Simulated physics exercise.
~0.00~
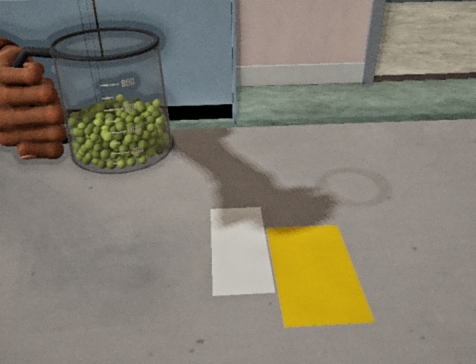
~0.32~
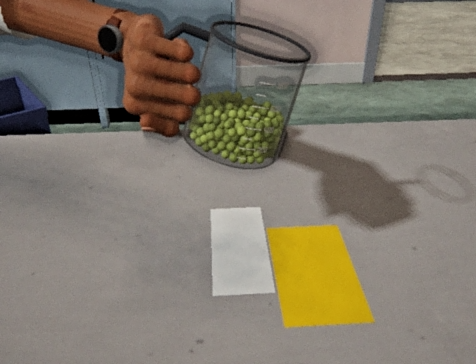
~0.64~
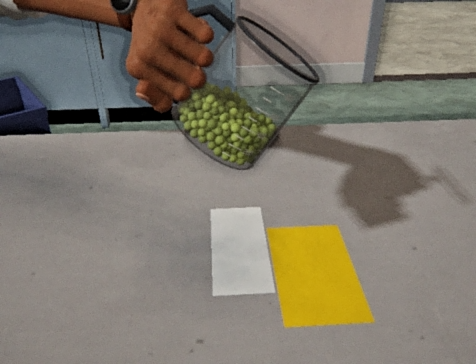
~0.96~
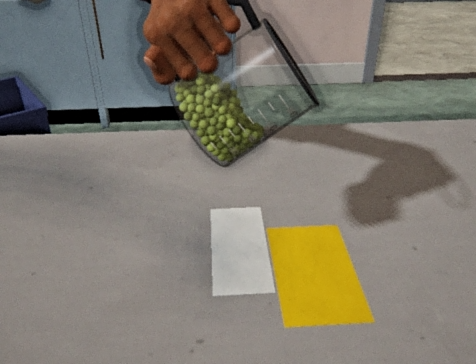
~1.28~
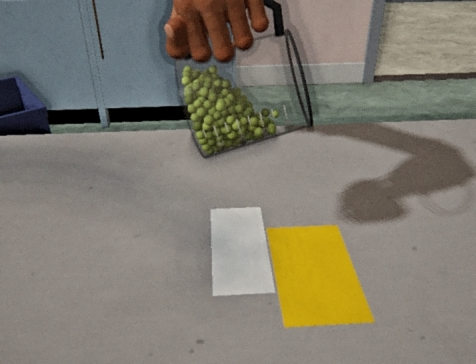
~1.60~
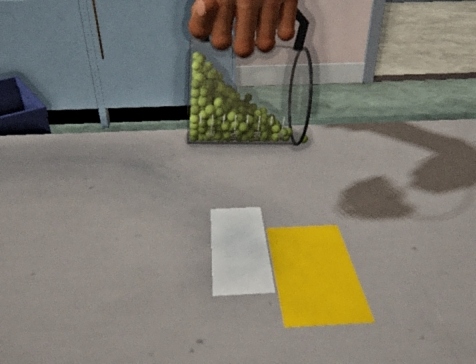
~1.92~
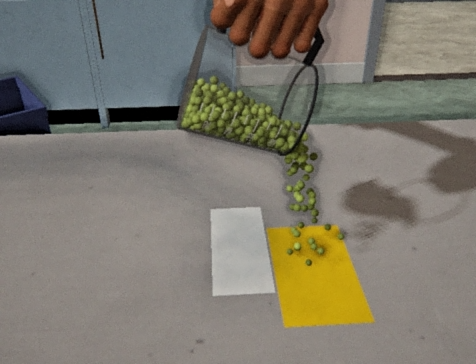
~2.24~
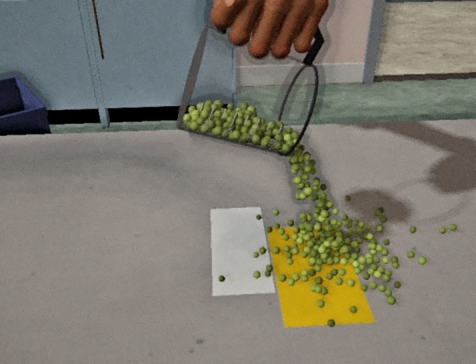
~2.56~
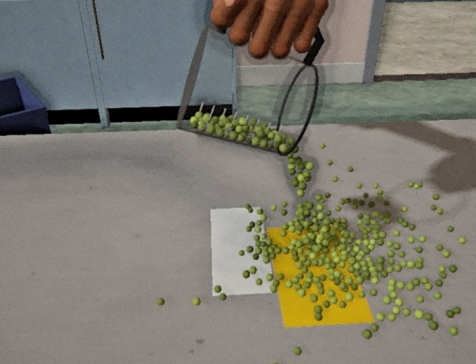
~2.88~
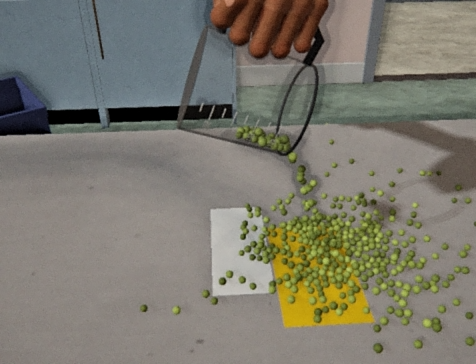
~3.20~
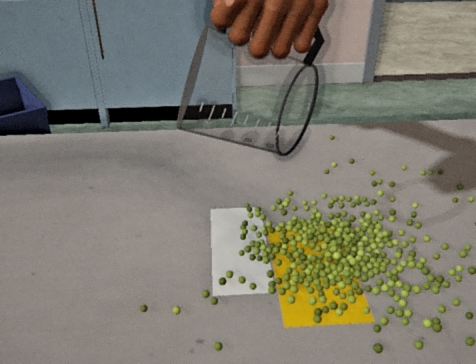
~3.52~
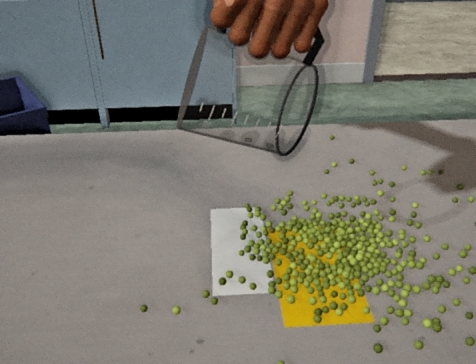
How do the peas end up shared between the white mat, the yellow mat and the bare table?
Only a small part of the peas ends up on the white mat, while the yellow mat holds a much larger share. The largest share lies off the mats, mostly on the table to the right.
